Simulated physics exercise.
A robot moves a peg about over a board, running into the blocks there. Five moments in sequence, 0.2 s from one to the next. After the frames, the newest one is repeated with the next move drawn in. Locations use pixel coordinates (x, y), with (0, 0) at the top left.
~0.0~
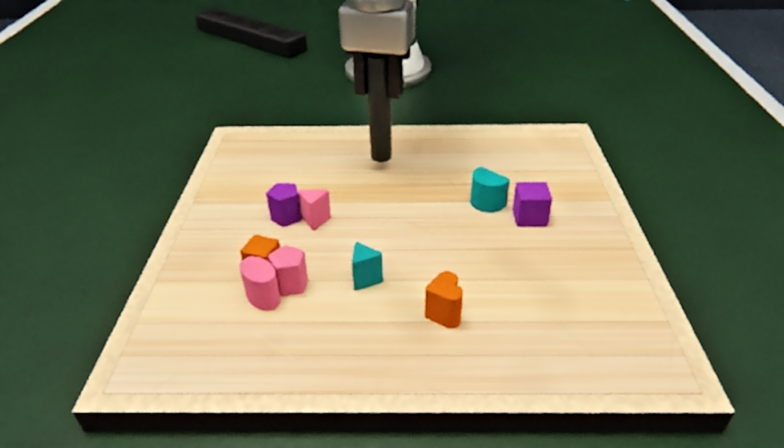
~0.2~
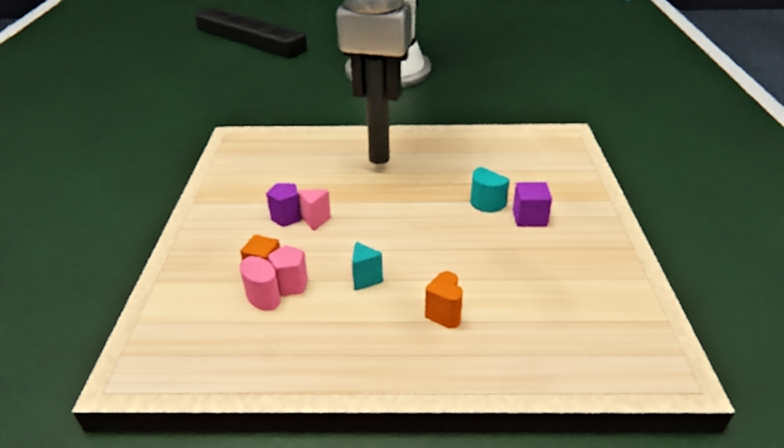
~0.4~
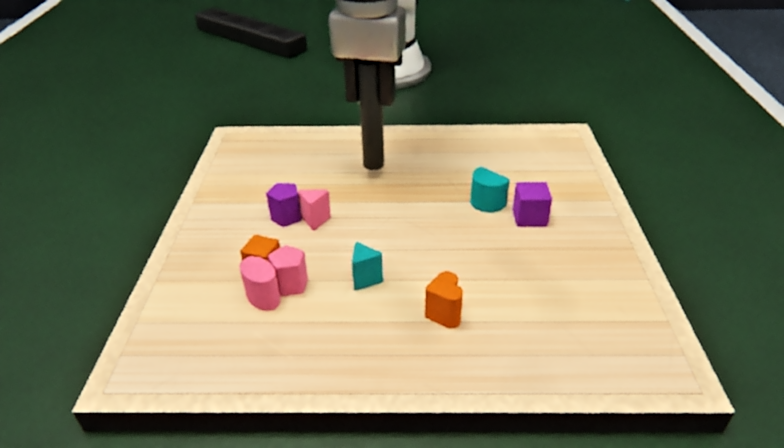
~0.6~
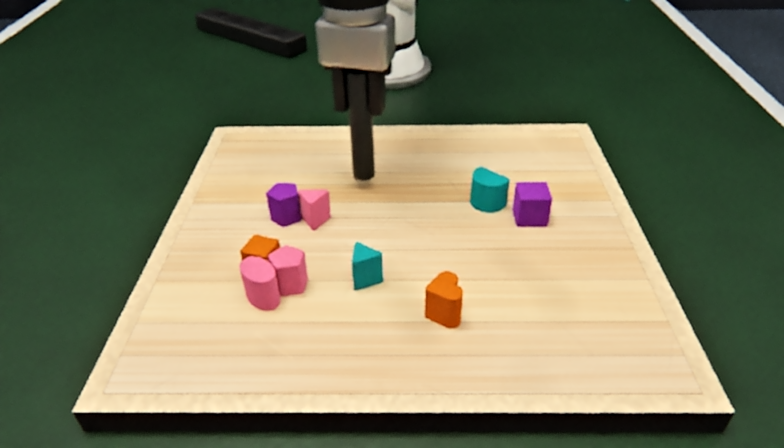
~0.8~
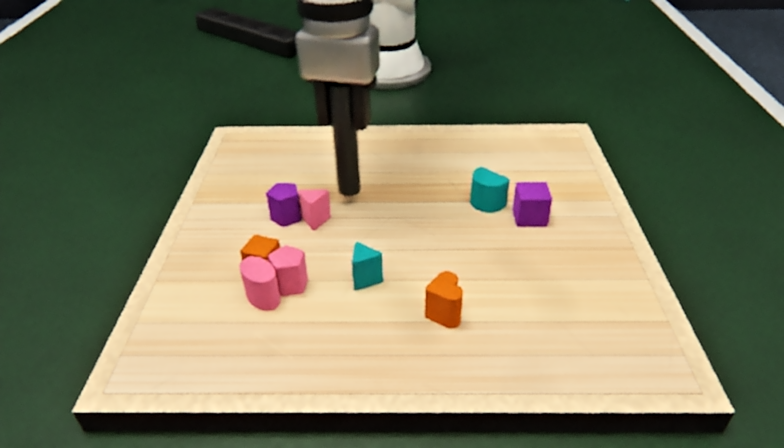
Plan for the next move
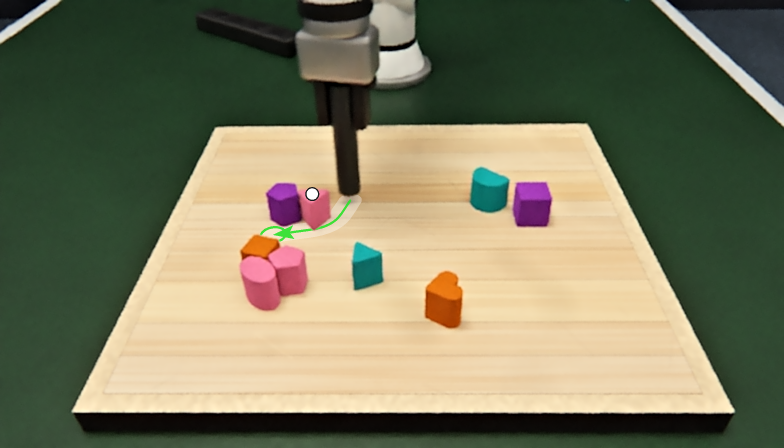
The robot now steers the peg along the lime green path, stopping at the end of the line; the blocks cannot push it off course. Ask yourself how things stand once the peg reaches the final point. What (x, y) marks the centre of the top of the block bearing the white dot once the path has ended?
Roughly at (247, 206).
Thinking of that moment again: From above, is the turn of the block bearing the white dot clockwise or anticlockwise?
Looking down on the board, it turns clockwise.
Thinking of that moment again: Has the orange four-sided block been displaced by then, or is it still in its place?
That block remains where it is.
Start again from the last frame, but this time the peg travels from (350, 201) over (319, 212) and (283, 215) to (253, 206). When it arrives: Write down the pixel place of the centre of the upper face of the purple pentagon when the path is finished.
The middle of its top is at (236, 195).
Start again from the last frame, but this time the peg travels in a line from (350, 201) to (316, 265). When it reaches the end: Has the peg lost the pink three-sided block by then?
My answer is yes.
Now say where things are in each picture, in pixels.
The first frame shows tip of the peg at (381, 157), middles of tops, orange four-sided block at (260, 245), purple pentagon at (283, 190), pink three-sided block at (312, 194).
The second frame shows peg at (379, 159), nothing pushed.
The third frame shows peg at (374, 165), nothing pushed.
The fourth frame shows peg at (364, 175), nothing pushed.
The fifth frame shows peg at (349, 190), orange four-sided block at (260, 245), purple pentagon at (283, 190), pink three-sided block at (312, 194).
The line goes from (350, 201) through (337, 219) and (308, 230) to (273, 235); the dot is on the pink three-sided block.
The first path, step by step. One third of the way, peg at (336, 209); pink three-sided block at (307, 197), turned 25° clockwise.
Two thirds of the way, peg at (306, 220); pink three-sided block at (282, 204), turned 100° clockwise.
At the end, peg at (271, 224); orange four-sided block unmoved; purple pentagon at (278, 190), turned 20° clockwise; pink three-sided block at (247, 206), turned 100° clockwise.
